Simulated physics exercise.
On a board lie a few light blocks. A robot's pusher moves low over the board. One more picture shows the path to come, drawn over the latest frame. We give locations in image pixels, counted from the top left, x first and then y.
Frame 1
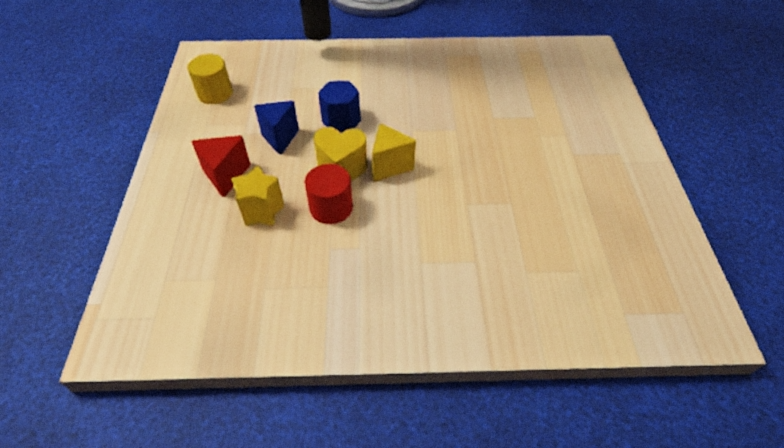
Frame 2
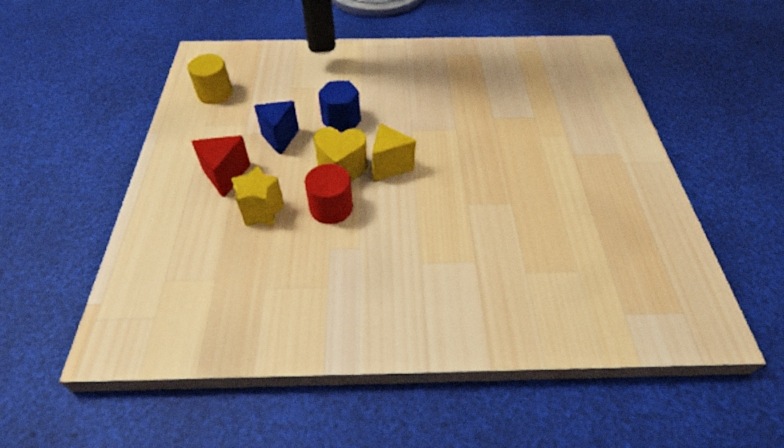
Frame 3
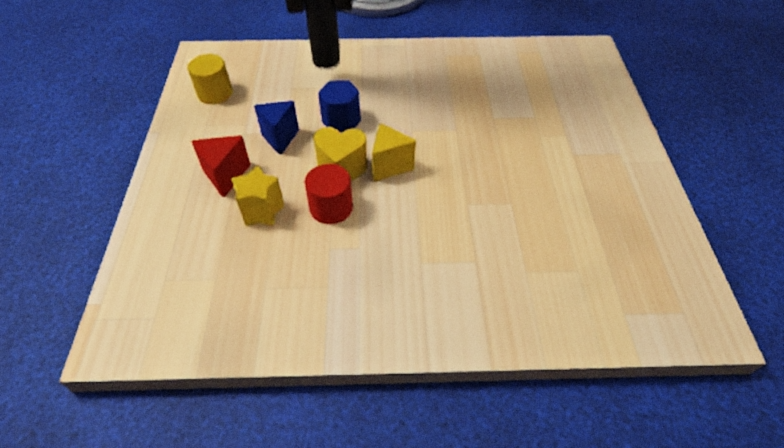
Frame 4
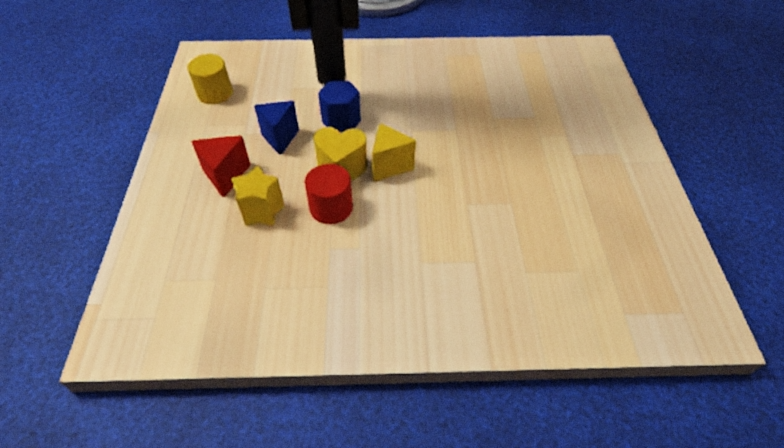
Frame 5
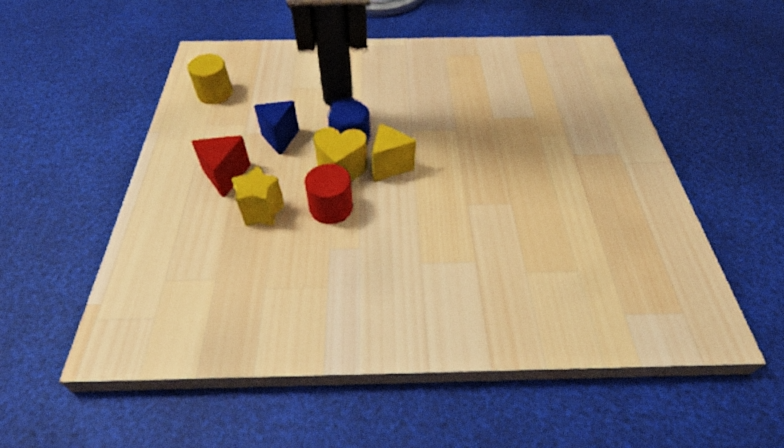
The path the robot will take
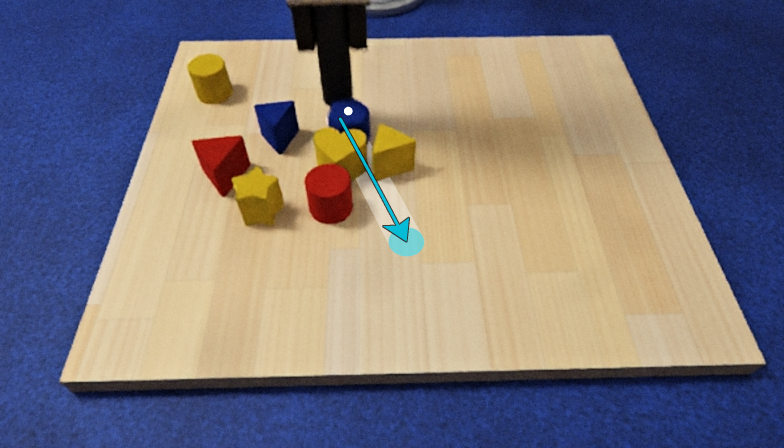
A black pusher moved down over the wooden board from its top edge and nudged the blue block slightly toward the yellow heart, while the other red, yellow and blue blocks stayed still.
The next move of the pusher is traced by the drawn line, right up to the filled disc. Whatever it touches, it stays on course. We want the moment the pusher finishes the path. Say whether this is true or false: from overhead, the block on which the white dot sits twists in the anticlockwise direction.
That statement is accurate.
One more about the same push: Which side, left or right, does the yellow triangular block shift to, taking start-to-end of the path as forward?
Goes left.
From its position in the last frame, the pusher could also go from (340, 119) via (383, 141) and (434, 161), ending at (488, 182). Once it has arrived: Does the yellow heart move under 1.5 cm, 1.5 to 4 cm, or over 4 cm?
Verdict: From 1.5 to 4 cm.
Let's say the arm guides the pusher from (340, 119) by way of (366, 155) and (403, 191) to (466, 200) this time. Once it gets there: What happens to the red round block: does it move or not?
The red round block changes place.
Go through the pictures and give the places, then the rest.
Pusher's lower end at (318, 34); red round block at (327, 179); yellow heart at (339, 141); blue hexagonal block at (339, 91); yellow triangular block at (390, 138), in the first picture.
Pusher at (322, 46); blocks still, in the second picture.
Pusher at (327, 61); blocks still, in the third picture.
Pusher at (332, 79); blocks still, in the fourth picture.
Pusher at (338, 99); red round block at (327, 179); yellow heart at (339, 141); blue hexagonal block at (348, 111); yellow triangular block at (390, 138), in the fifth picture.
Drawn move, from (340, 119) directly to (406, 242); the dot is on the blue hexagonal block.
The first path, step by step. One third of the way, pusher at (359, 136); red round block at (313, 201); yellow heart at (340, 173), turned 75° clockwise; blue hexagonal block at (377, 148), turned 20° anticlockwise; yellow triangular block at (412, 152), turned 15° anticlockwise.
Two thirds of the way, pusher at (382, 177); red round block at (309, 204); yellow heart at (340, 177), turned 90° clockwise; blue hexagonal block at (411, 188), turned 45° anticlockwise; yellow triangular block at (431, 160), turned 40° anticlockwise.
At the end, pusher at (407, 223); red round block at (309, 204); yellow heart at (340, 177), turned 90° clockwise; blue hexagonal block at (450, 225), turned 90° anticlockwise; yellow triangular block at (431, 160), turned 40° anticlockwise.
